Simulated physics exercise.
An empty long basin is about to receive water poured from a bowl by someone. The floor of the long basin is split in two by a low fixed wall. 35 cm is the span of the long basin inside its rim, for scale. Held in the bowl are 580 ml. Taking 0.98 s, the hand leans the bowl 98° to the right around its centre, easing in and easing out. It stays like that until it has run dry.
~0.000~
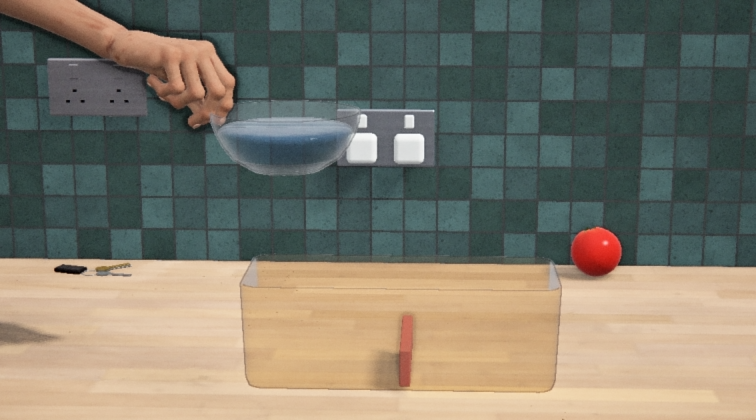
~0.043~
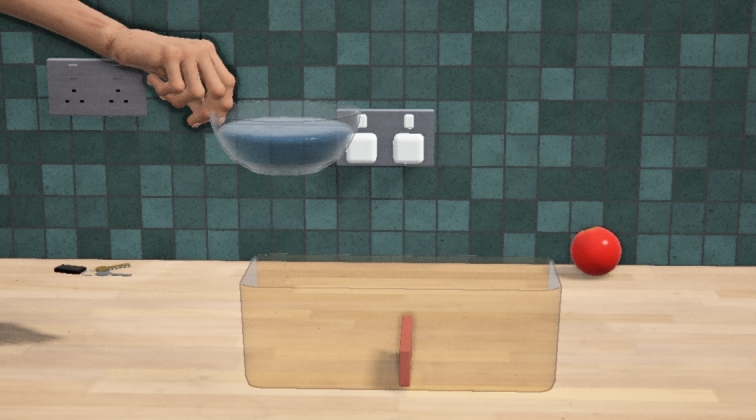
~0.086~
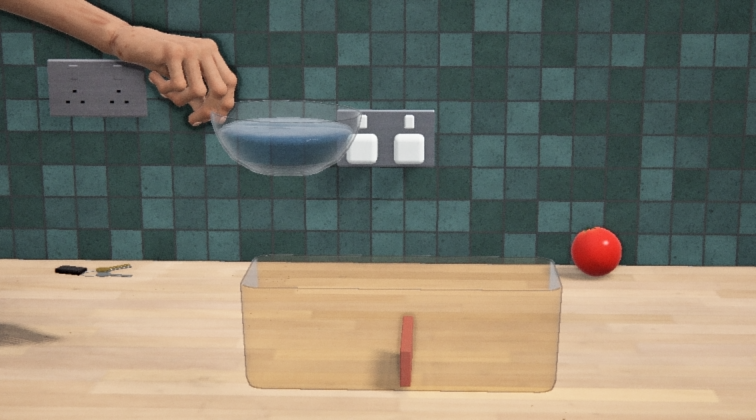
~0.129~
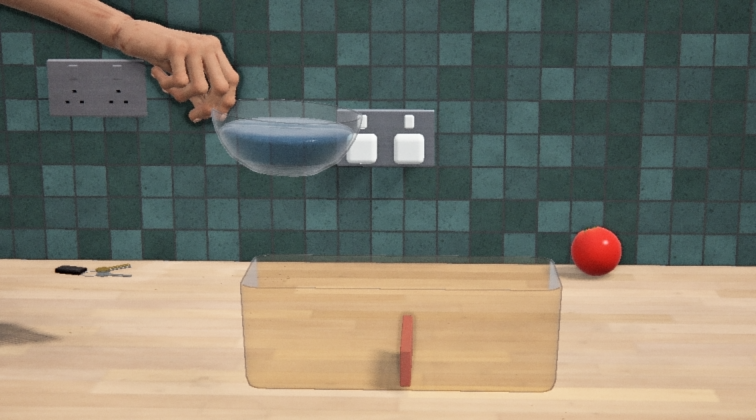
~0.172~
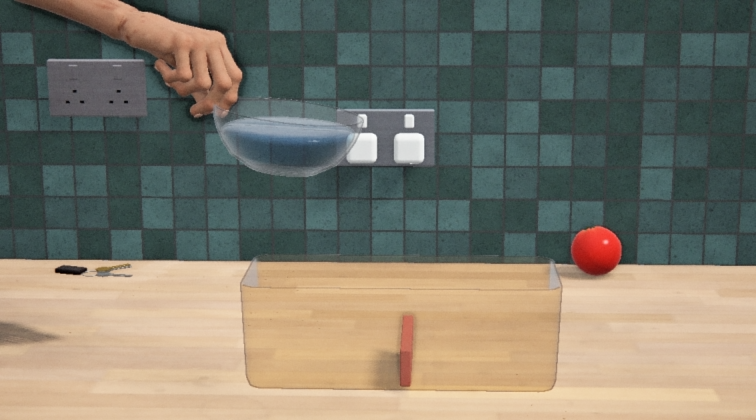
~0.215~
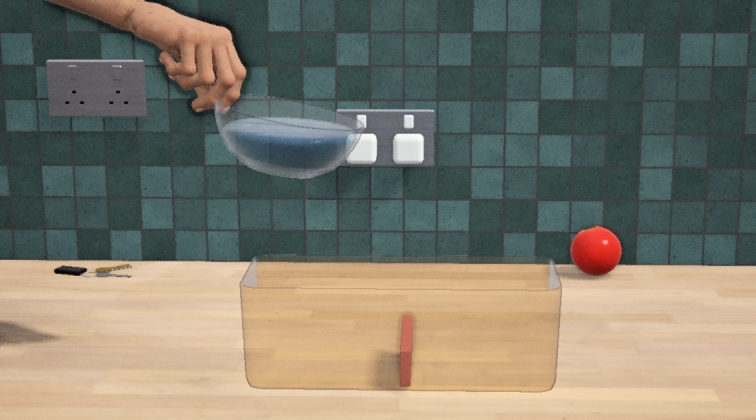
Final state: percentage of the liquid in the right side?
Approximately 56 %.
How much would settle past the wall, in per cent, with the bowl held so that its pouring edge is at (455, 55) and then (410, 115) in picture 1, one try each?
Near 85 in a hundred on the first go and near 90 in a hundred on the second.
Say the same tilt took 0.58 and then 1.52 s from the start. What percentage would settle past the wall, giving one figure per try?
Roughly 45 per cent the first time and 65 per cent the second.
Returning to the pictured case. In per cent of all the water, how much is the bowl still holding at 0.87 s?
1 %.
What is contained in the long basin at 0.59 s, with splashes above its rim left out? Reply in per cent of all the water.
Near 16 in a hundred.
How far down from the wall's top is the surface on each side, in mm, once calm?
Looks like roughly 32 mm on the left and roughly 26 mm on the right.
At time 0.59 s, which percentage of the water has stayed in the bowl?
40 %.
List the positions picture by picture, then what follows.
In the first frame, it leans 0°; its right rim is at (360, 113); the water meets the walls at (219, 128) and (354, 128); the long basin's rim runs from (248, 272) to (556, 275); the wall's top is at (406, 334).
In the second frame, it leans 0°; its right rim is at (360, 114); the water meets the walls at (219, 127) and (354, 128).
In the third frame, it leans 2°; its right rim is at (361, 116); the water meets the walls at (220, 127) and (354, 130).
In the fourth frame, it leans 4°; its right rim is at (361, 119); the water meets the walls at (220, 125) and (355, 131).
In the fifth frame, it leans 7°; its right rim is at (362, 123); the water meets the walls at (222, 124) and (356, 131).
In the sixth frame, it leans 11°; its right rim is at (363, 128); the water meets the walls at (223, 125) and (358, 132).
Then, 0.59 s in, the tilt is 65° and 40 per cent is still to pour, 4 is left of the wall and 12 right of it.
Then, 0.87 s in, the tilt is 95° and 1 per cent is still to pour, 35 is left of the wall and 56 right of it.
Then, 1.16 s in, the tilt is 98° and 0 per cent is still to pour, 43 is left of the wall and 56 right of it.
Then, 1.48 s in, the tilt is 98° and 0 per cent is still to pour, 43 is left of the wall and 56 right of it.
Finally, 43 per cent lies left of the wall, 56 right of it and 1 outside.
